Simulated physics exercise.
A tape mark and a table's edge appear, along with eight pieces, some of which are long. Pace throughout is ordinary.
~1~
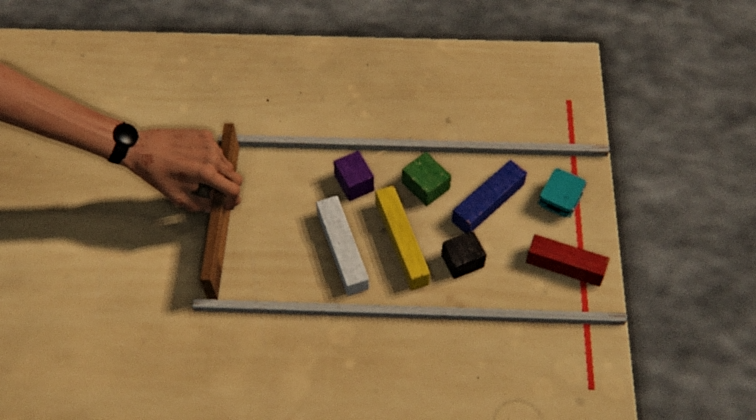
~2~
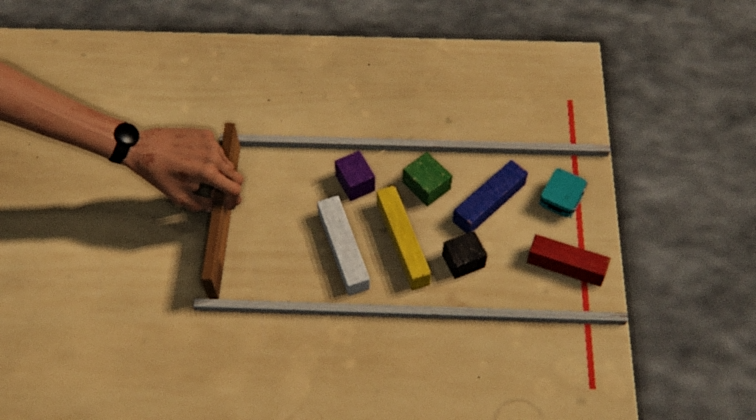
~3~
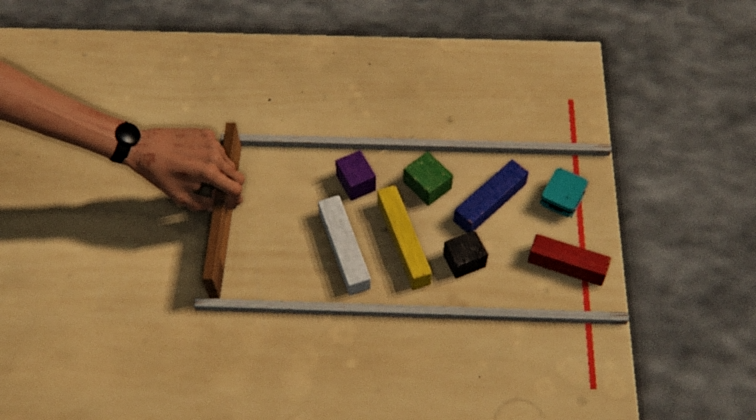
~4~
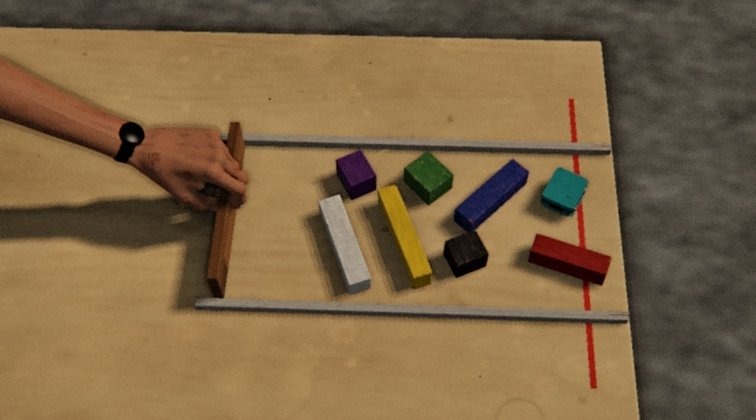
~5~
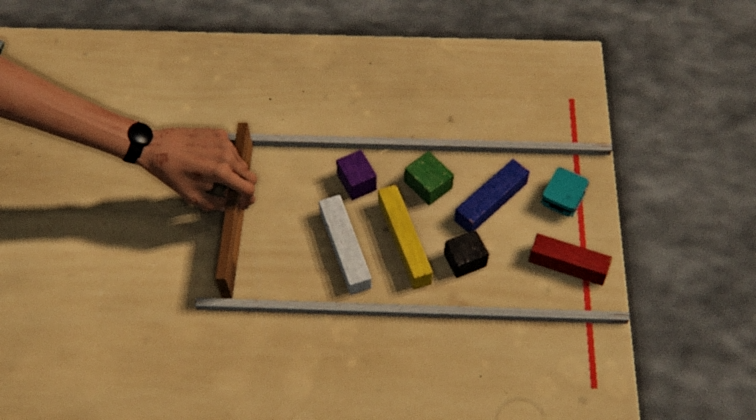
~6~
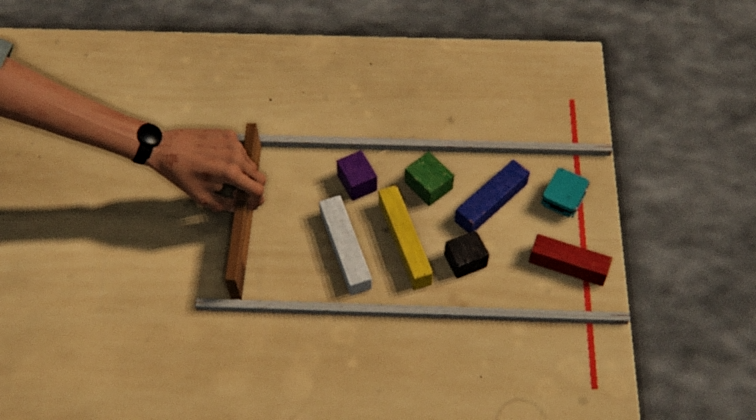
A hand wearing a dark wristband grips an upright brown board at the left end of two pale parallel rails on a light wooden tabletop, seen from above against a grey floor. Between the rails lie purple, green and black blocks, white, yellow and blue bars, and, by a red line near the right edge, a turquoise block and red bar. The hand holds nearly still, then slides the board slightly right, touching none of the pieces.
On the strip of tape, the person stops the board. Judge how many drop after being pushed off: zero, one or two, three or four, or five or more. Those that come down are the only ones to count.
I predict the tally of drops will be no fewer than five.
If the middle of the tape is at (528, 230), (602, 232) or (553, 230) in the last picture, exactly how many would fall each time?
Tallies in the order asked: 2, 6, 3.
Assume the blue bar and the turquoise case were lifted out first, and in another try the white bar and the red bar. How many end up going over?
Count: 3 (first case); 3 (second).
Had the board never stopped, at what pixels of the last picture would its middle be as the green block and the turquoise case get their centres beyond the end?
Its middle is around (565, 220) and around (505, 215).
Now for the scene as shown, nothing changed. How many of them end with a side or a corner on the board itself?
It adds up to 2.
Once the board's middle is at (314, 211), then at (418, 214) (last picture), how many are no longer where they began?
Tally at point one: 0; at point two: 6.
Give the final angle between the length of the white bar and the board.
It works out to near 0°.
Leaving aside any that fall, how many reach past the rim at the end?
Overhanging ones - 1.
A little later, none off yet; red bar at rest near (570, 260); turquoise case at rest near (565, 194); blue bar at rest near (492, 196).
Next, none off yet; red bar shifted a little near (596, 261); turquoise case shifted about its own width near (597, 204); blue bar shifted about its own width near (555, 207).
When it is over, the number that fall off is five or more; down, green block, black block, blue bar, turquoise case and red bar.
